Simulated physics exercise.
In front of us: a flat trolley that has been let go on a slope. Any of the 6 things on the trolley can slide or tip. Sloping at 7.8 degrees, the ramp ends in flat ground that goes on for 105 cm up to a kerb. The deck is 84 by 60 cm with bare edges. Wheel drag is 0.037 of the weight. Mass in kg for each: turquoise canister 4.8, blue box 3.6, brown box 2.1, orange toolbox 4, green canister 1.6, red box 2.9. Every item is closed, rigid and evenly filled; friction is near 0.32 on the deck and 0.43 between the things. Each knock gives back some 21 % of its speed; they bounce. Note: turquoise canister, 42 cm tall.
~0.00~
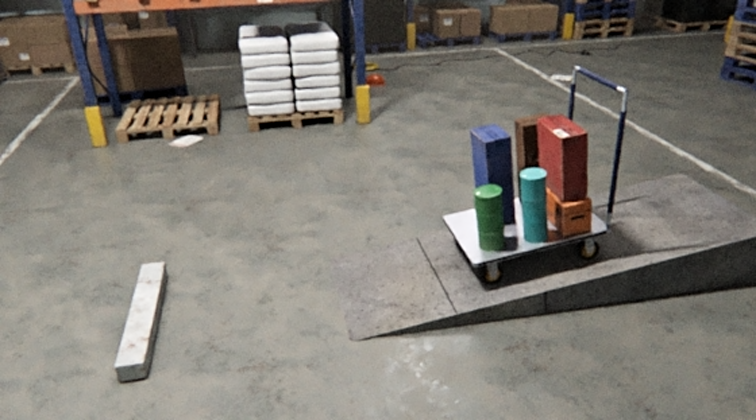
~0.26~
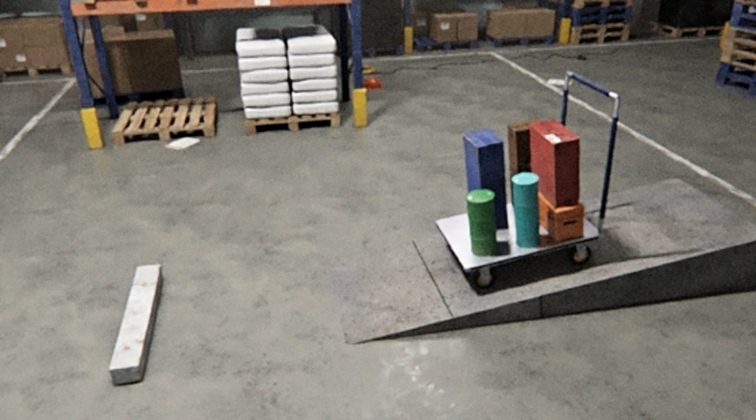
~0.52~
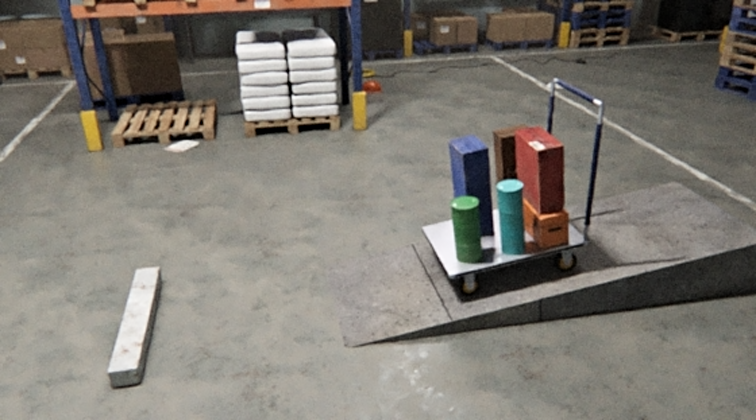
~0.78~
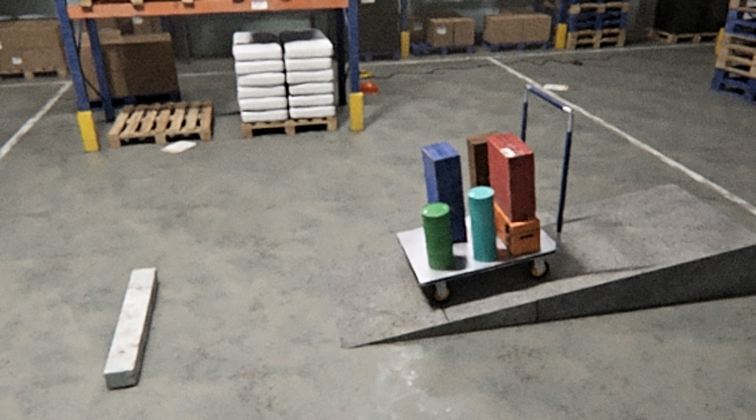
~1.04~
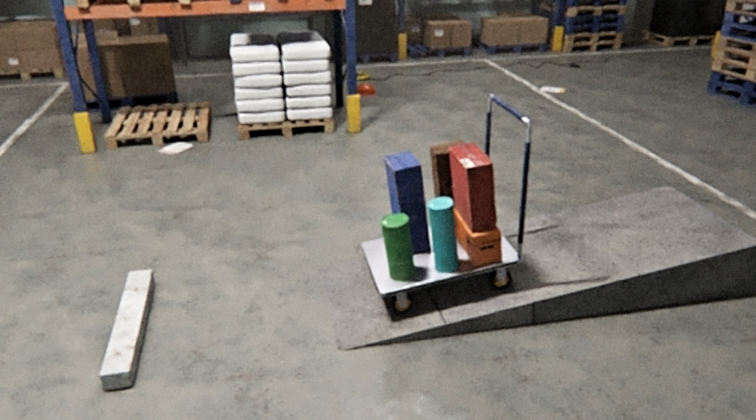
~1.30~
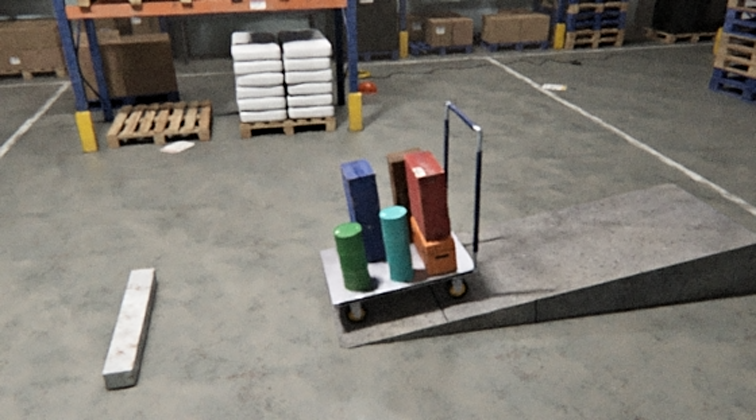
A loaded flat trolley rolled down a low ramp to the left, picking up speed, its boxes, canisters and orange toolbox riding along on the deck, while a pale kerb lay on the floor ahead.
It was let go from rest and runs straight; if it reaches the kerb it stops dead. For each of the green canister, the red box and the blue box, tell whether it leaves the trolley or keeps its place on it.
One by one: The green canister ends up off the cart, the red box ends up on the cart, the blue box ends up off the cart.
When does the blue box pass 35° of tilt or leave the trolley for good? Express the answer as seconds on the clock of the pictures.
I'd say around the 2.6 s mark.
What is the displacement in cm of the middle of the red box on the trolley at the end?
It ends about 26 centimetres from where it started.
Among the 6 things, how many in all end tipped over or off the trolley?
All told, 2.
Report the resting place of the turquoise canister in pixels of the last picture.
Its middle settles close to pixel (151, 283).
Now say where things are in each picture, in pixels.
The first picture shows kerb 183 cm ahead; green canister (490, 218); red box (562, 158); blue box (493, 176).
The second picture shows kerb 181 cm ahead; orange toolbox (556, 210); turquoise canister (527, 211).
The third picture shows kerb 172 cm ahead; orange toolbox (542, 217).
The fourth picture shows kerb 157 cm ahead; turquoise canister (483, 225).
The fifth picture shows kerb 136 cm ahead; orange toolbox (477, 234); turquoise canister (444, 236).
The sixth picture shows kerb 108 cm ahead; green canister (352, 257); red box (427, 195); blue box (365, 211).
After 2.10 s, trolley at the kerb.
After 2.30 s, trolley at the kerb; green canister now off the trolley; blue box 6° off its base near (148, 239); red box moved 18 cm near (204, 232).
After 2.40 s, trolley at the kerb; blue box 15° off its base near (137, 239); red box moved 24 cm near (193, 233); brown box moved 23 cm.
After 2.70 s, trolley at the kerb; blue box now off the trolley; red box moved 25 cm near (191, 233); brown box moved 25 cm.
In the end (3.4 s), off the trolley, blue box and green canister; not toppled but over 10 cm from the start, turquoise canister, brown box, orange toolbox and red box. At the end, from the last picture's camera, green canister near (66, 342), red box near (190, 234).
